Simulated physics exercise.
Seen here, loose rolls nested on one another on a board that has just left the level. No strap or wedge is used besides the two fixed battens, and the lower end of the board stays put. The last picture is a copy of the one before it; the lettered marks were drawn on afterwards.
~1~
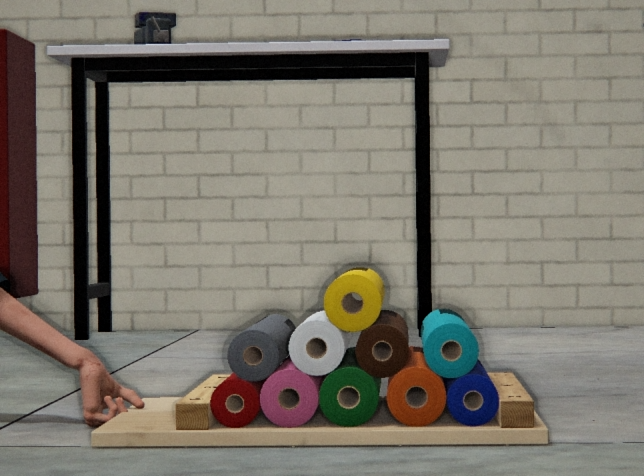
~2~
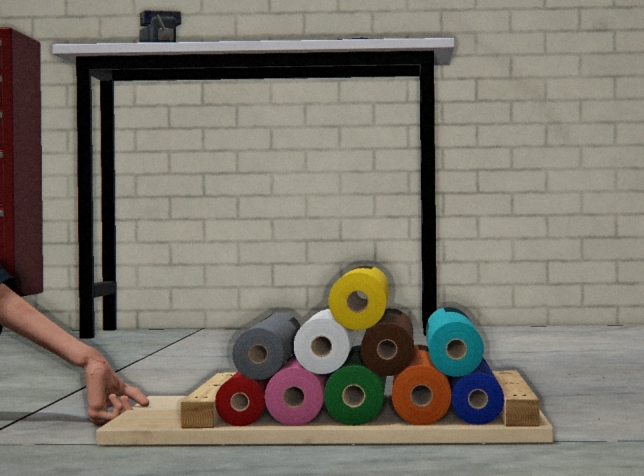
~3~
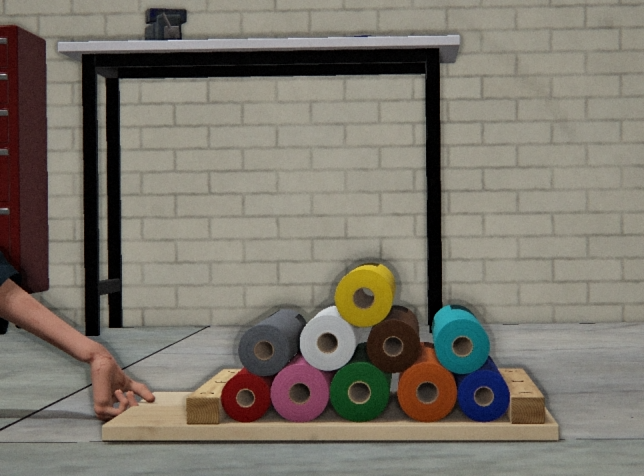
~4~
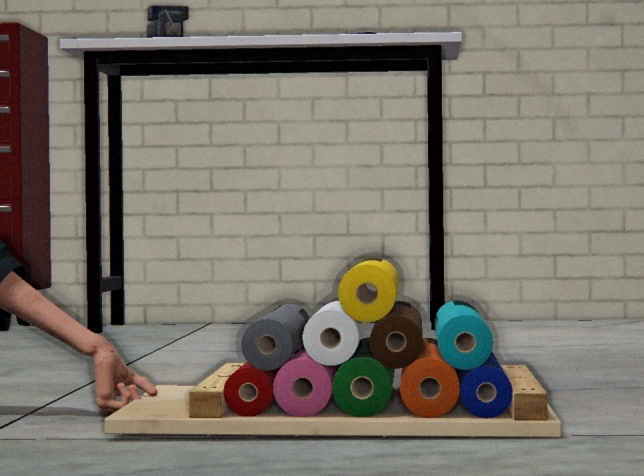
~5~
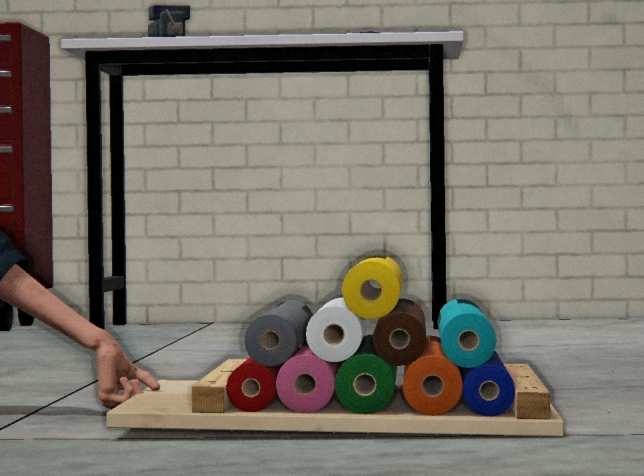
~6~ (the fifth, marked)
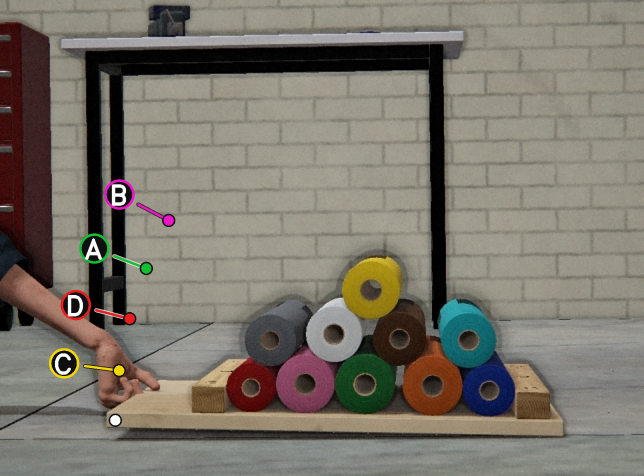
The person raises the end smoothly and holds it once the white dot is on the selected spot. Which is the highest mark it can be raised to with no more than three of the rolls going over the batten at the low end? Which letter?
At most to B.
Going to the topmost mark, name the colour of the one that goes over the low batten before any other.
The turquoise one.
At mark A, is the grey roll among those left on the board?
The grey roll: Yes.
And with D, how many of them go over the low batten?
It comes to none.
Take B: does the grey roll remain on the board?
The grey roll: Yes.
On the marked copy, A at (146, 268); B at (169, 221); C at (119, 370); D at (130, 319); the white dot at (115, 420).
Taking B. A third of the way, board at 17°.
Two thirds of the way, board at 28°.
When it is over, board at 28°, one over the low batten (turquoise).
As for the rest, A none over the low batten; C none over the low batten; D none over the low batten.
